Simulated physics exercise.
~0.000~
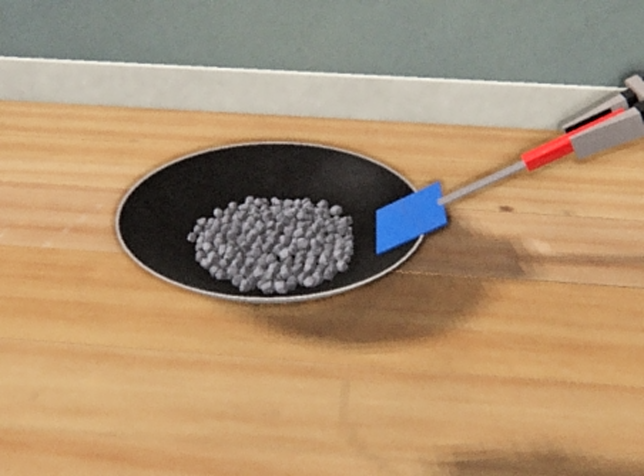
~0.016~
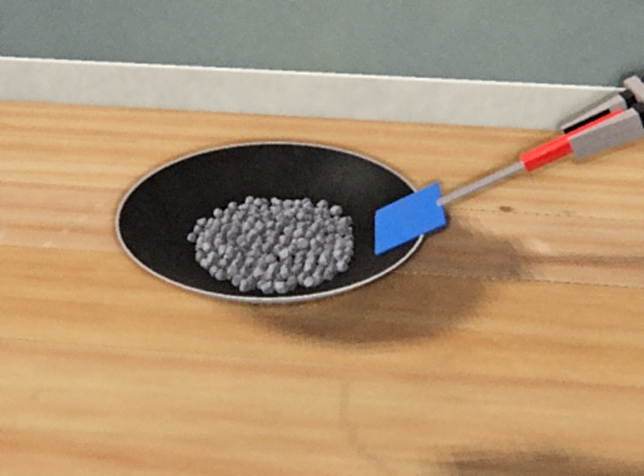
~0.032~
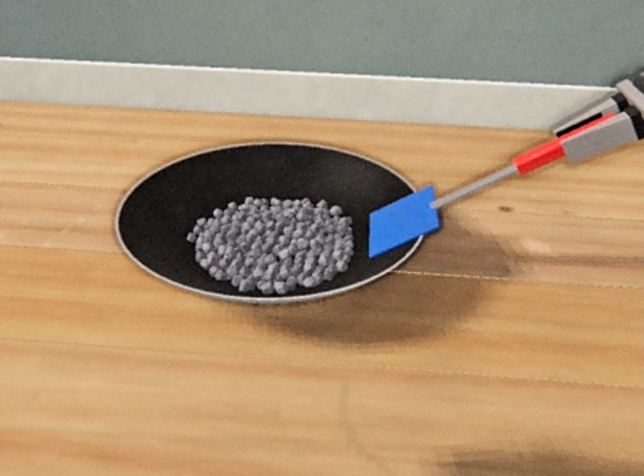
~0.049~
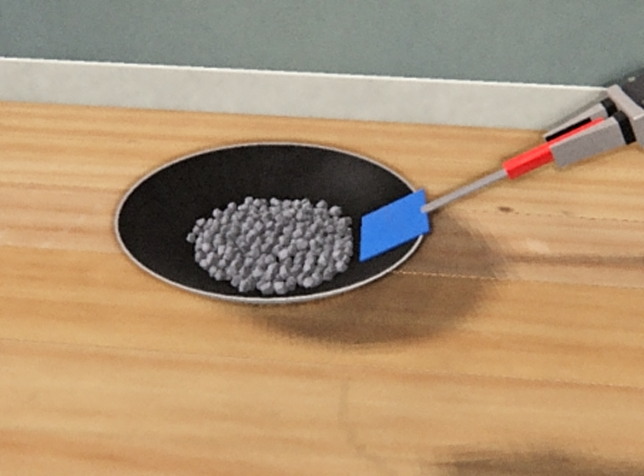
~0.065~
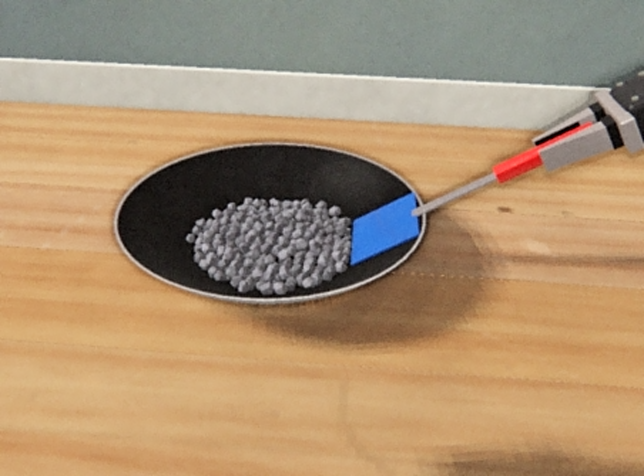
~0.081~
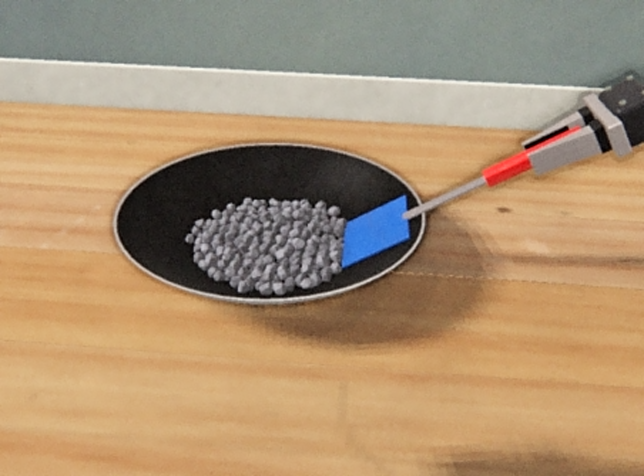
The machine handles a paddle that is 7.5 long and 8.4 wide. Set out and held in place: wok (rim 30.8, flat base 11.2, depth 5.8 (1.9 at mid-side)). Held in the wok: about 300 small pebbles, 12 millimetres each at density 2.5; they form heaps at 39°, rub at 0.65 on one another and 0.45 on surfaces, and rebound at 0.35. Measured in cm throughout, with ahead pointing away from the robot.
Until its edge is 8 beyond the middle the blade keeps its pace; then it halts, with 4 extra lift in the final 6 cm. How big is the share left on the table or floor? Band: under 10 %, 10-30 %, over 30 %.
Under 10 %.
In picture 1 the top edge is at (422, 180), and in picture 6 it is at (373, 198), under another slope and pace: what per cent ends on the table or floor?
Off the vessel, on the table or floor: Some 5 percent.
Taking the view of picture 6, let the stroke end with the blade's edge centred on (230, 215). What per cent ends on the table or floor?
Around 0 percent ends on the table or floor.
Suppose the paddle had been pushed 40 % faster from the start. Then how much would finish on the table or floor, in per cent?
Near 5 %.
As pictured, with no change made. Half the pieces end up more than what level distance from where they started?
It works out to roughly 6 cm.
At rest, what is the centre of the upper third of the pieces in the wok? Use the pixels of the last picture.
Roughly (171, 213).
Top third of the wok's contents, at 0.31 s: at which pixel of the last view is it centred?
Centre: Roughly (177, 213) in the last picture.
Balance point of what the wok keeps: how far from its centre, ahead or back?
I'd say it's roughly 6.0 cm toward the front.
After 0.19 s, sloping 33°, highest piece 5 above the table; 298 in the wok.
After 0.31 s, sloping 33°, highest piece 6 above the table; 298 in the wok.
After 0.56 s, sloping 33°, highest piece 7 above the table; 298 in the wok.
After 1.61 s, sloping 33°, highest piece 7 above the table; 298 in the wok.
In the end, 298 in the wok. That is 0 % on the table or floor.
